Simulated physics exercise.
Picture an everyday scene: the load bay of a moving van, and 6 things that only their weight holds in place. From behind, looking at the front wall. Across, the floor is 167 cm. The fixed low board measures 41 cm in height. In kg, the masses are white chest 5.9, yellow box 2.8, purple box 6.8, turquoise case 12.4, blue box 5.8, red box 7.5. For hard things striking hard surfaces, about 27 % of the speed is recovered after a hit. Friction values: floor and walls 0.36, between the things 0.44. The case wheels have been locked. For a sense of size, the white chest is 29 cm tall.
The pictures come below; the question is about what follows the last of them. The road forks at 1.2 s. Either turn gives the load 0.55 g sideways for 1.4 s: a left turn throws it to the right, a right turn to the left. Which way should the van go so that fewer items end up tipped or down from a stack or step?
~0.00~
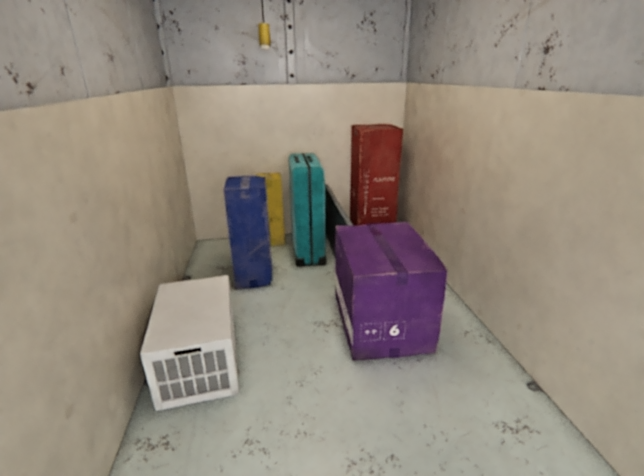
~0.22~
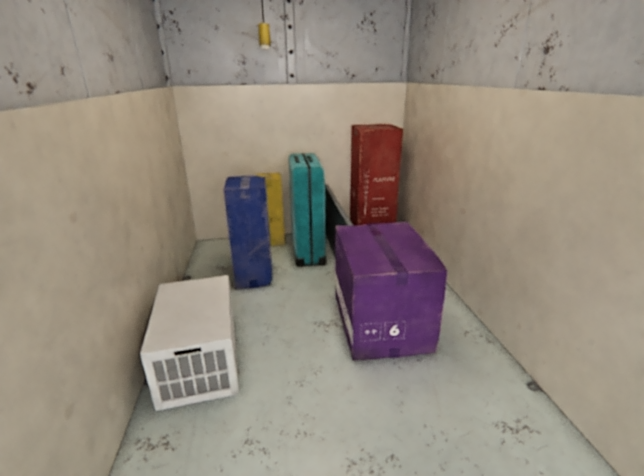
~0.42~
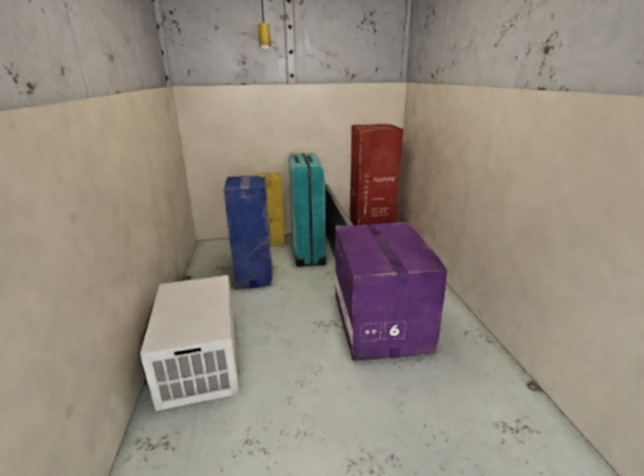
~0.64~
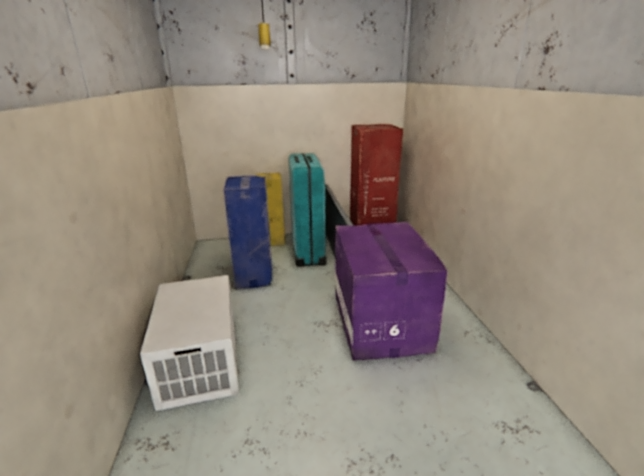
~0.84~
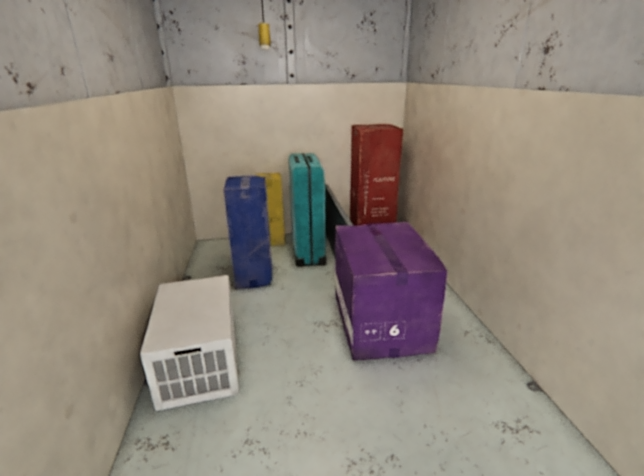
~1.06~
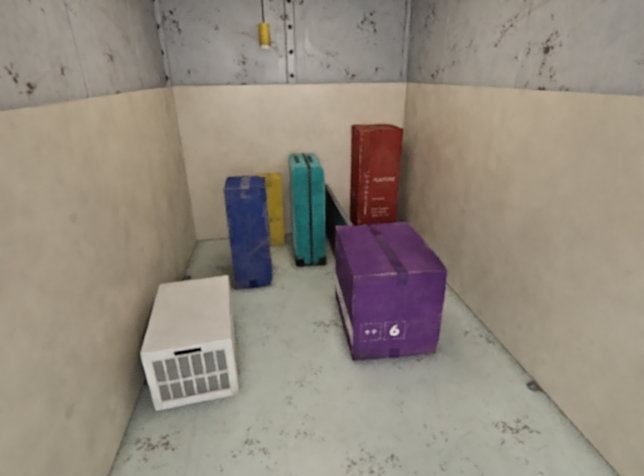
I'd swing left.
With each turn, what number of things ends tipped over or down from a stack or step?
Count for left: 0; count for right: 2.
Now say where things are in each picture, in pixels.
No push; white chest (196, 335); yellow box (271, 210), in the first picture.
Load feels 0.33 g jolt; blue box (250, 232); red box (374, 184), in the second picture.
Load feels 0.33 g jolt; purple box (382, 285); turquoise case (307, 207), in the third picture.
No push; blue box (250, 232); red box (374, 184), in the fourth picture.
No push; purple box (382, 285); turquoise case (307, 207), in the fifth picture.
No push; white chest (196, 335); yellow box (271, 210), in the sixth picture.
Turning left. Around 1.76 s, load feels 0.55 g right; yellow box at 12° to upright near (283, 207); white chest shifted 12 cm near (223, 332); turquoise case at 11° to upright.
Around 2.06 s, load feels 0.55 g right; white chest shifted 40 cm near (284, 326); yellow box at 10° to upright near (284, 207); blue box at 9° to upright.
Around 2.76 s, no push; white chest shifted 85 cm near (376, 313); yellow box at 5° to upright near (281, 208); blue box shifted 42 cm.
Finally (5.0 s), not toppled but over 15 cm from the start, white chest, purple box and blue box; the other 3 still in place (within 15 cm). Final places as that camera would see them, white chest near (376, 313), yellow box near (278, 209).
Turning right instead, yellow box and turquoise case tipped over or down from a stack or step, 2 of 6 in all.
